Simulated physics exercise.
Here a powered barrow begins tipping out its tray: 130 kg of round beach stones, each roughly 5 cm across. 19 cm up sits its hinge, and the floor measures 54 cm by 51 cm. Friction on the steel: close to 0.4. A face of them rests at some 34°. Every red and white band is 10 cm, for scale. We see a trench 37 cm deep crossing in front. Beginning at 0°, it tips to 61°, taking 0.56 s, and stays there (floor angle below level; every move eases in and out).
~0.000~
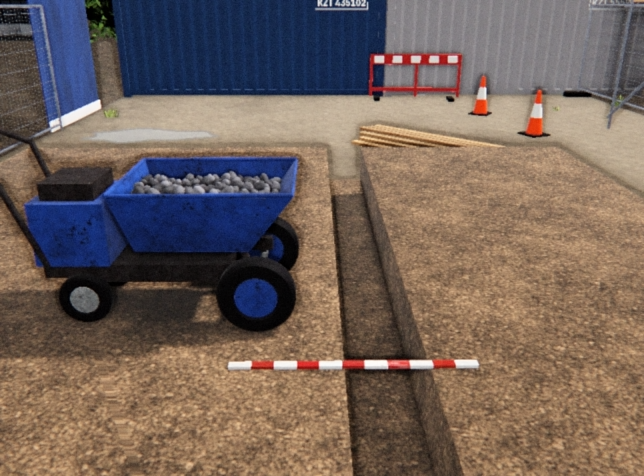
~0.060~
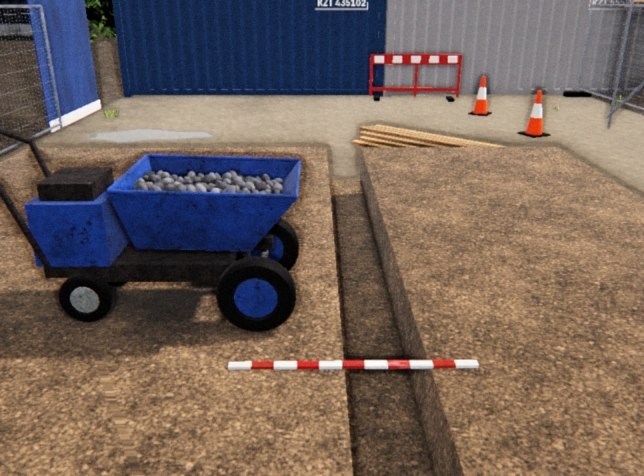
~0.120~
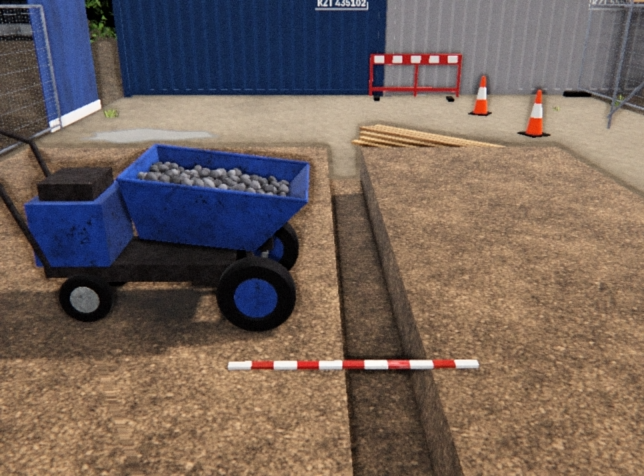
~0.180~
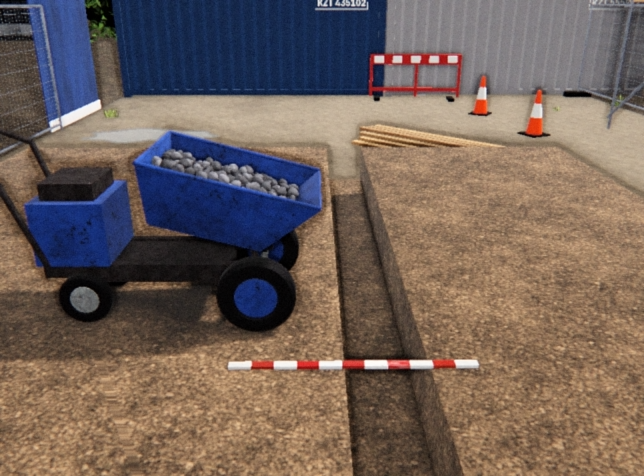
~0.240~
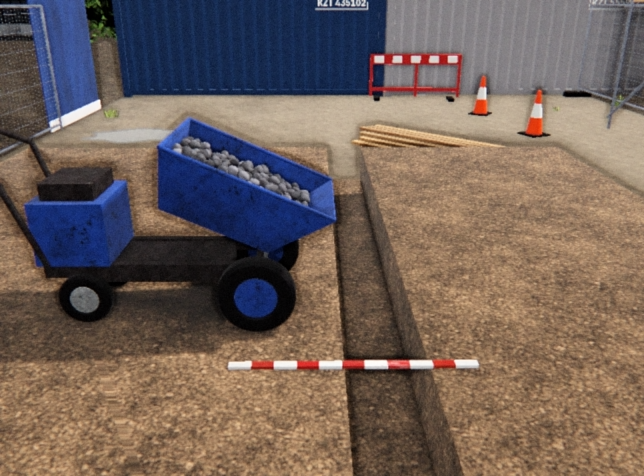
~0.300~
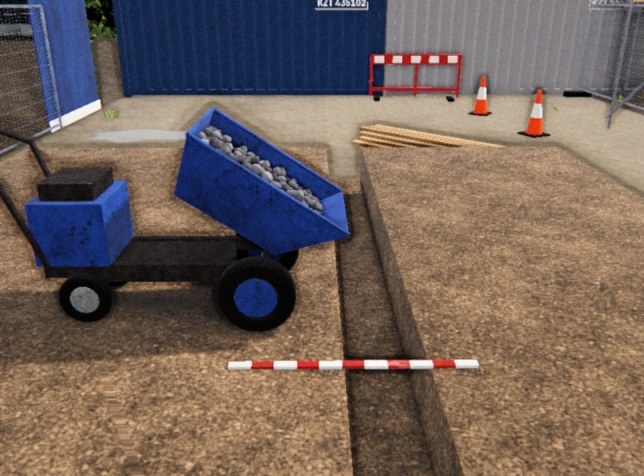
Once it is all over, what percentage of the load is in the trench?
Roughly 50 percent of the load is in the trench.
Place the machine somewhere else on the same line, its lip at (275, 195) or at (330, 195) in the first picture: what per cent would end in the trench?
That gives roughly 65 per cent and roughly 25 per cent.
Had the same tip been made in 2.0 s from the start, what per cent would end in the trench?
That works out at about 75 in a hundred.
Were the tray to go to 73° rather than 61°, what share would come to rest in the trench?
Expect roughly 50 per cent.
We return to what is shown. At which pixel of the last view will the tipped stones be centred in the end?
Middle at around (405, 310), I'd say.
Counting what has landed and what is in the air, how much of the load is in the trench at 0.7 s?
Around 15 per cent of it.
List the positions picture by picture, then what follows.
In the first frame, the tray is at 0°, its lip at (293, 196); the top of the load is at (203, 181).
In the second frame, the tray is at 2°, its lip at (297, 197); the top of the load is at (195, 180); the stones move at 0.4 m/s on average.
In the third frame, lip at (307, 202), floor tilted 7°, highest stones at (167, 170); the stones move at 0.9 m/s on average.
In the fourth frame, the tray is at 15°, its lip at (321, 209); the top of the load is at (175, 158); the stones move at 1.2 m/s on average.
In the fifth frame, lip at (335, 221), floor tilted 24°, highest stones at (193, 145); the stones move at 1.4 m/s on average.
In the sixth frame, lip at (349, 235), floor tilted 34°, highest stones at (209, 135); the stones move at 1.4 m/s on average.
After 0.4 s the floor is at 51°; 100 % in the tray; the foremost stones are at (343, 242).
After 0.7 s the floor is at 61°; 87 % in the tray, 13 % in the trench, 1 % past the trench; the foremost stones are at (420, 285).
After 1.0 s the floor is at 61°; 36 % in the tray, 22 % in the trench, 43 % past the trench; the foremost stones are at (557, 307).
After 3.0 s the floor is at 61°; 5 % in the tray, 50 % in the trench, 45 % past the trench; the foremost stones are past the picture's edge.
